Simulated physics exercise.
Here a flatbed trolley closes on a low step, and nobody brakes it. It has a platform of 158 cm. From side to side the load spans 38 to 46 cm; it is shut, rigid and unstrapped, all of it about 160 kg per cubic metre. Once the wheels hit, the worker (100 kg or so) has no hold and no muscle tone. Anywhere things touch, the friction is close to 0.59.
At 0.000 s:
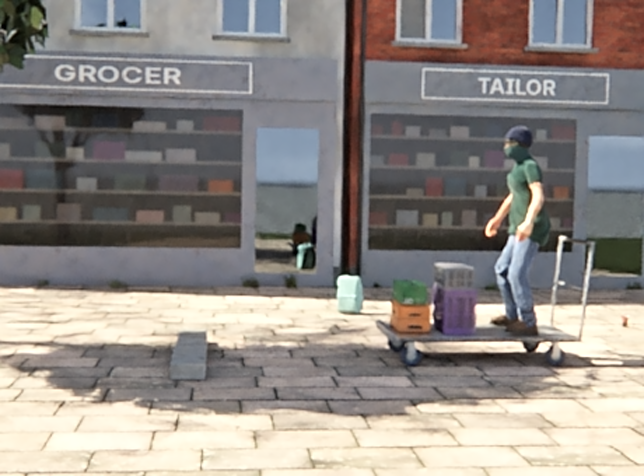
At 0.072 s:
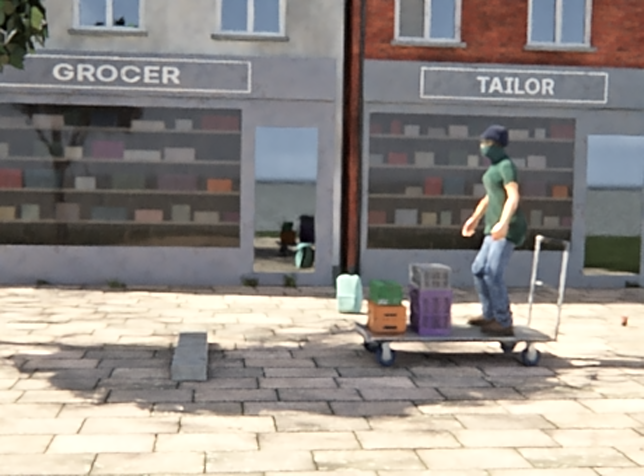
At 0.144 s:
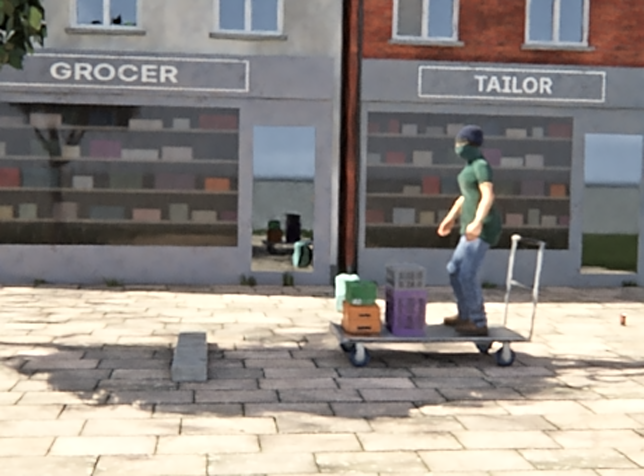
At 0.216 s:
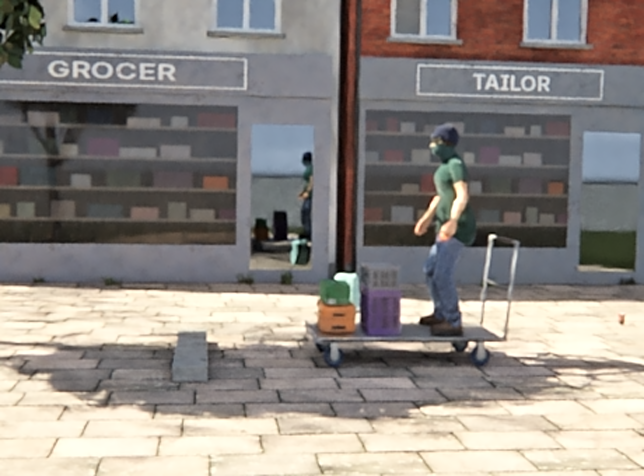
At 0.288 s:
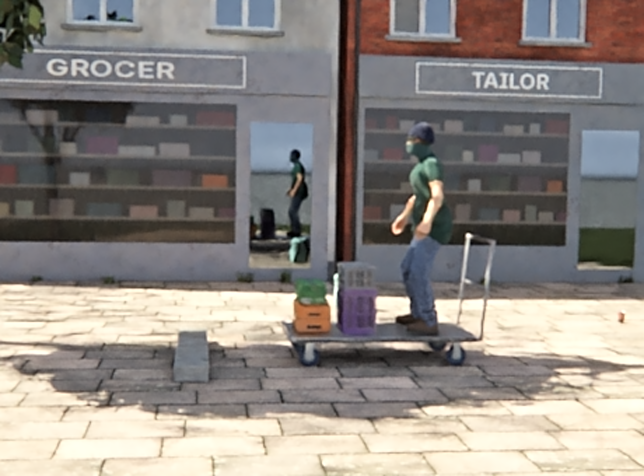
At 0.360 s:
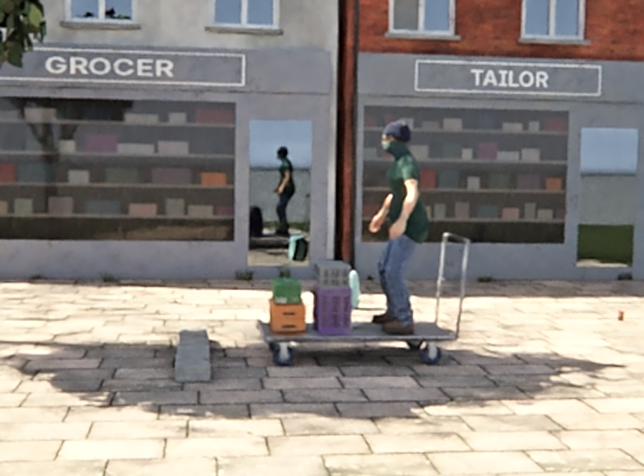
The clip opens with a worker in a green shirt standing on a flatbed trolley outside the tailor's, facing left behind an orange container and a purple crate. The trolley rolls steadily left past a pale green container, the worker's reflection appears in the grocer's door, and the gap to a low grey step narrows.
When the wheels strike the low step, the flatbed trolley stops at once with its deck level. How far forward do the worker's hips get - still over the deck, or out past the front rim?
They get out past the front rim.
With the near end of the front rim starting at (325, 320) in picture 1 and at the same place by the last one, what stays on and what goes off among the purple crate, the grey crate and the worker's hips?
Then purple still riding, grey dropped, hips still riding.
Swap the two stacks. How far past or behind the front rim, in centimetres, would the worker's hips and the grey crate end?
Hips 140 past, grey 180 past.
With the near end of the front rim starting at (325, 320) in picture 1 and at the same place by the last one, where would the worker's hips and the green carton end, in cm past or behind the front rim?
Rest points: Hips at 80 cm behind, green at 30 cm past.
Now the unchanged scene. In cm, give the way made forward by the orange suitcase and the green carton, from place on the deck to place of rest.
Forward shift, cm - orange: 10; green: 145.
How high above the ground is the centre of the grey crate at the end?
Roughly 10 centimetres.
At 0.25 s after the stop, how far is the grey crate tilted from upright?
It leans roughly 80°.
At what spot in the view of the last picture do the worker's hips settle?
Roughly pixel (138, 342).
The wheels strike at 0.53 s.
After 1.08 s the worker's hips are 24 cm behind the rim, near (228, 260) in the last picture's view.
After 1.53 s the worker's hips are 7 cm behind the rim, near (207, 283) in the last picture's view.
At rest, 4.5 s, past the rim, grey crate, green carton and the worker's hips; behind it, orange suitcase and purple crate.
